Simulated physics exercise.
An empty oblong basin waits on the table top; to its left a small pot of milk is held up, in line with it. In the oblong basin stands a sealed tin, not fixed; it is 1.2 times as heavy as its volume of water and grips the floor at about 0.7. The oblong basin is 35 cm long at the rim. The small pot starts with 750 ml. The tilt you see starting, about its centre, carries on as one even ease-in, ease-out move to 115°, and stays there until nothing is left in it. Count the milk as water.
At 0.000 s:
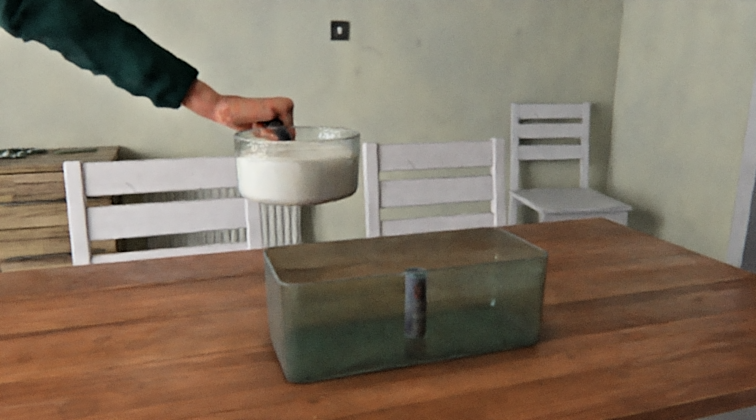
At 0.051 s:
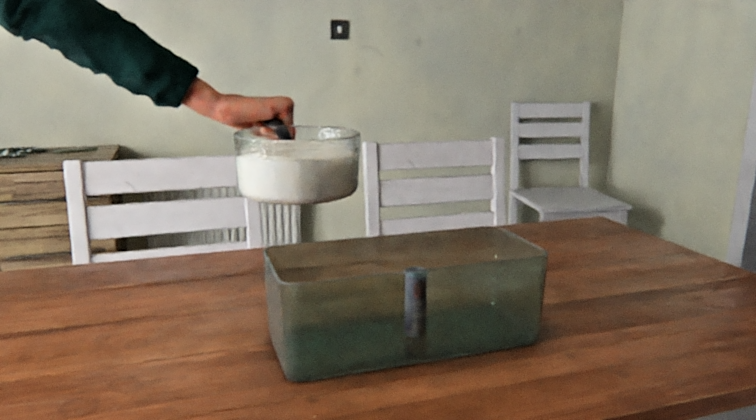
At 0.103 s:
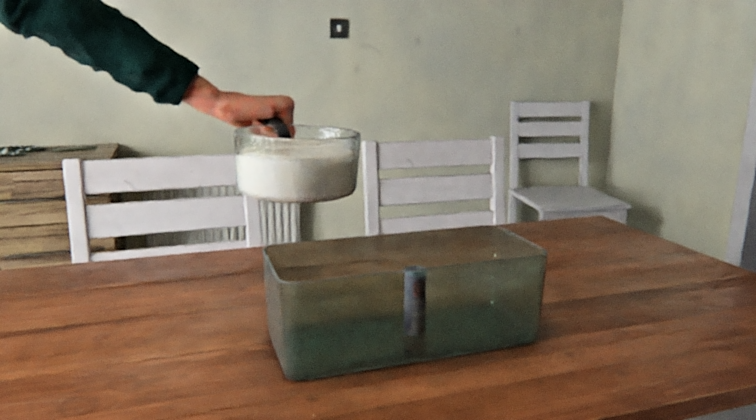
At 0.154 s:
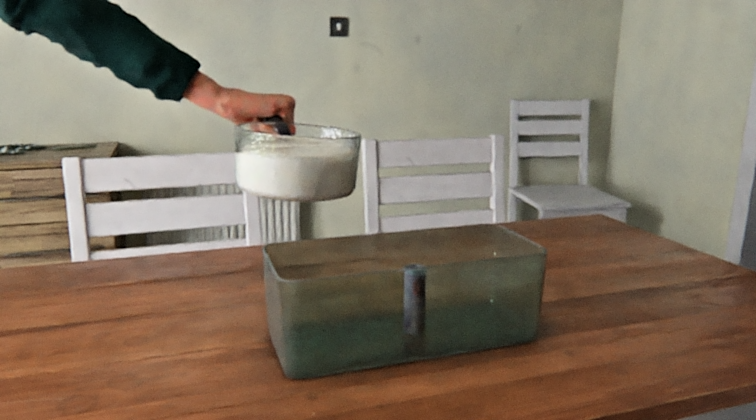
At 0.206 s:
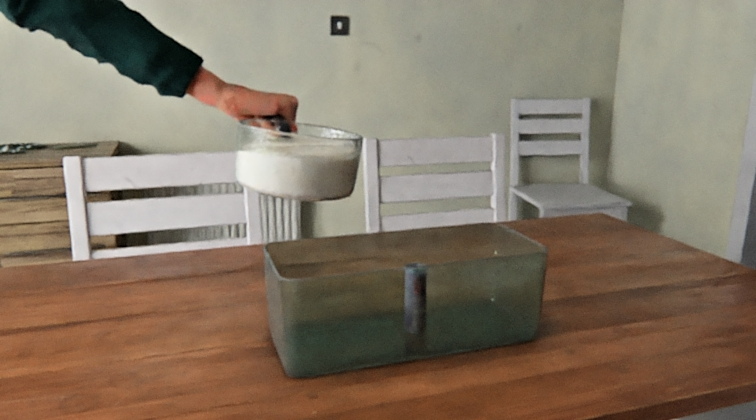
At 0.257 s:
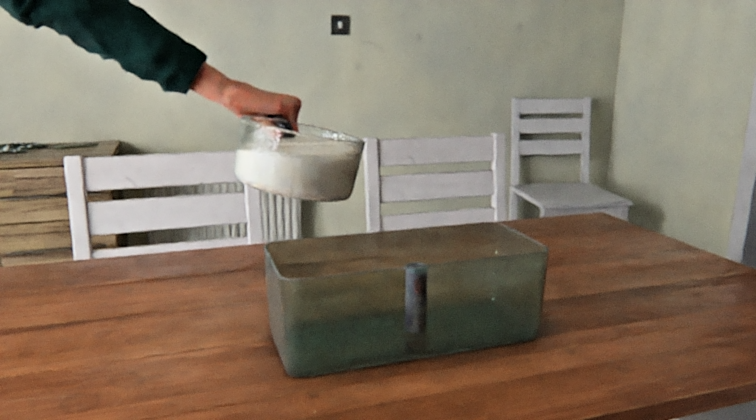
At a wooden table with white chairs behind it, a hand held a clear glass pot of white liquid up to the left above an empty oblong basin, then slowly tilted it slightly rightward.
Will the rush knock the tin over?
The tin keeps standing.
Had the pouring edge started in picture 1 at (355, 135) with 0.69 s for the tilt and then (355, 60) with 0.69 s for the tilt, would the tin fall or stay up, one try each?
First it topples; then it falls.
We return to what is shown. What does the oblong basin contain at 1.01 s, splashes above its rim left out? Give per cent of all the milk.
About 88 per cent.
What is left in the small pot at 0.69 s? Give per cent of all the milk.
Some 50 per cent.
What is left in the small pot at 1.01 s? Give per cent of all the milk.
About 6 per cent.
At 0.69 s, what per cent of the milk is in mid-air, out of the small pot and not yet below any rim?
About 34 per cent.
By 0.69 s the tilt is 71° and 50 per cent is still to pour; the tin stands where it began.
By 1.01 s the tilt is 108° and 6 per cent is still to pour; the tin stands where it began.
By 1.35 s the tilt is 115° and 0 per cent is still to pour; the tin stands where it began.
By 1.71 s the tilt is 115° and 0 per cent is still to pour; the tin stands where it began.
At rest the tin stands where it began.
